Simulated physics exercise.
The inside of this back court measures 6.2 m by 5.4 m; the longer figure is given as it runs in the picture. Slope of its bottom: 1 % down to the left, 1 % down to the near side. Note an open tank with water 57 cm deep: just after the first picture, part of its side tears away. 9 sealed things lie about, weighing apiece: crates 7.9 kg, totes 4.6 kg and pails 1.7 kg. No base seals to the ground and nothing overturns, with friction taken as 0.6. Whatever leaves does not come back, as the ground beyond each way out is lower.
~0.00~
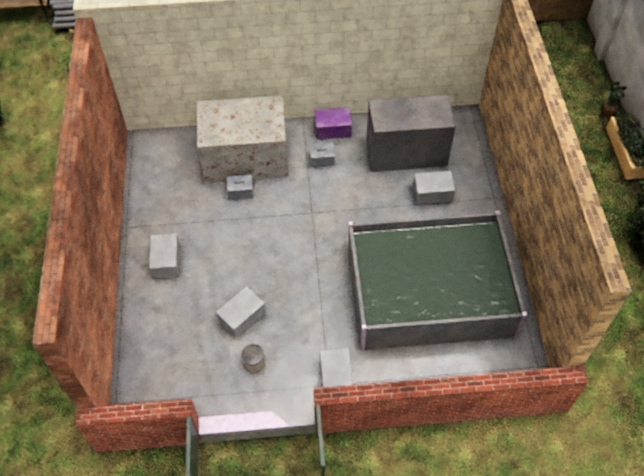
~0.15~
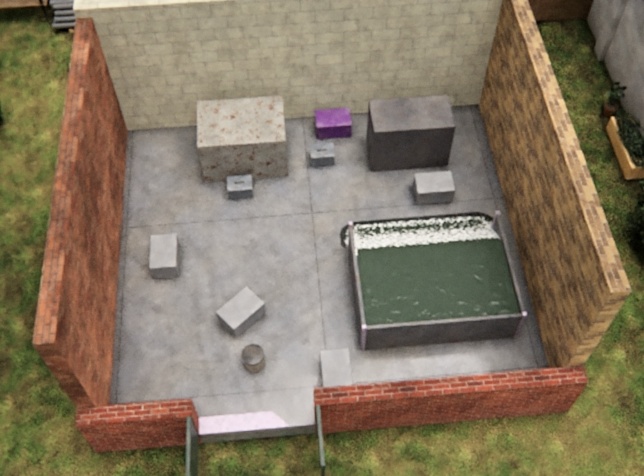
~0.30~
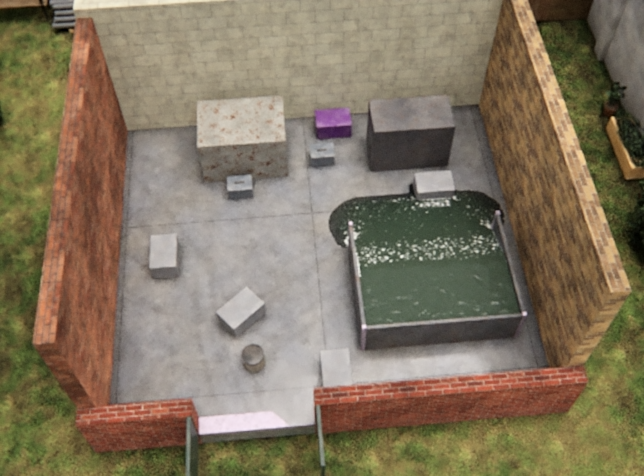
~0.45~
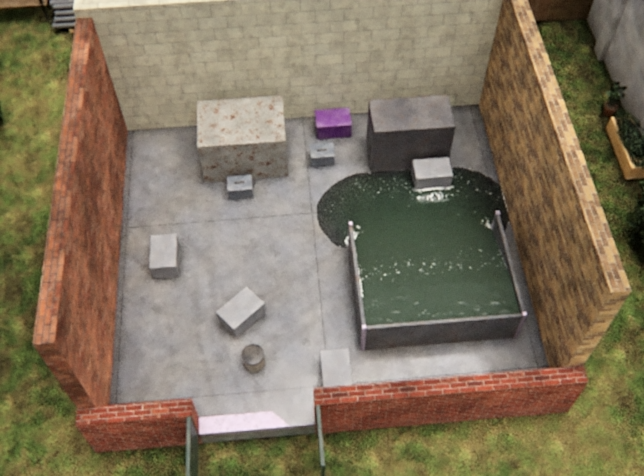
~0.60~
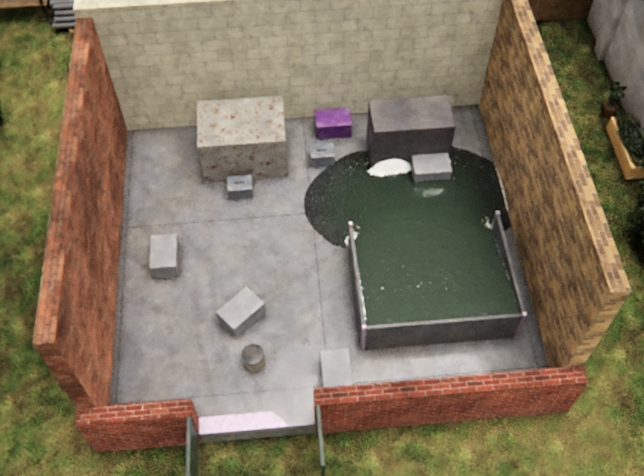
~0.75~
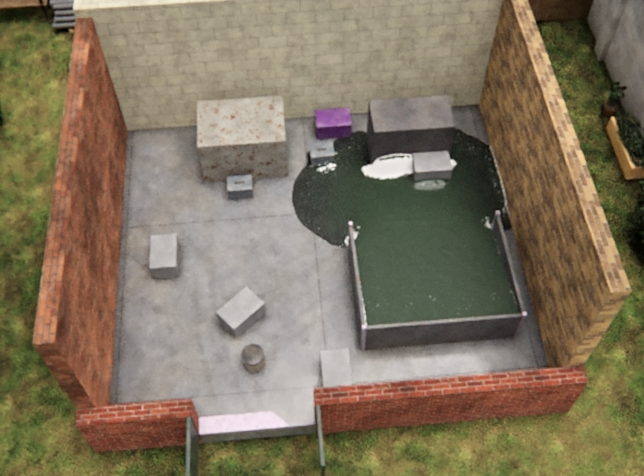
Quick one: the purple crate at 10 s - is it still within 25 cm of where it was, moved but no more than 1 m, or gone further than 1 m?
It finishes a long distance off.
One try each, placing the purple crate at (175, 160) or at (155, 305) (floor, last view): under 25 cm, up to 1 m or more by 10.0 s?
One after the other: It is taken far off, and then it is taken far off.
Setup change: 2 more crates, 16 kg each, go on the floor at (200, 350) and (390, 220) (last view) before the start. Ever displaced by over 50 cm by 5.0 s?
First not far enough, second far enough.
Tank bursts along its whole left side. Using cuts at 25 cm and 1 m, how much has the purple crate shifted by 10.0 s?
What happens next is that the purple crate drifts partway.
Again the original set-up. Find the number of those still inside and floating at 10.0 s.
5.
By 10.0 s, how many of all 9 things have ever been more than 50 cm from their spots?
9 of them.
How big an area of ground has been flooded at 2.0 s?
Flooded: Near 14 m2.
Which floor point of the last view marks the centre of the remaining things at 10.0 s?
That lands at roughly (276, 353).
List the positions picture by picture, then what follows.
In the first frame, the purple crate at (333, 117) rests on the ground; water covers 3.7 m2; 0 of 9 have shifted.
In the second frame, the purple crate at (333, 117) rests on the ground; water covers 4.8 m2; 0 of 9 have shifted.
In the third frame, the purple crate at (333, 117) rests on the ground; water covers 6.1 m2; 0 of 9 have shifted.
In the fourth frame, the purple crate at (333, 117), on the bottom; 7.5 m2 under water; 1 of 9 have shifted.
In the fifth frame, the purple crate at (333, 117) rests on the ground; water covers 8.7 m2; 1 of 9 have shifted.
In the sixth frame, the purple crate at (333, 117) rests on the ground; water covers 9.7 m2; 1 of 9 have shifted.
After 2.0 s the purple crate is near (331, 105), 0.2 m from its start, afloat; 0 of 9 are out; 3 afloat.
After 4.5 s the purple crate is near (339, 207), 2.0 m from its start, afloat; 0 of 9 are out; 6 afloat.
After 7.0 s the purple crate is near (255, 381), 5.0 m from its start, afloat; 1 of 9 are out; 7 afloat.
After 10.0 s the purple crate has gone out; 3 of 9 are out; 5 afloat.
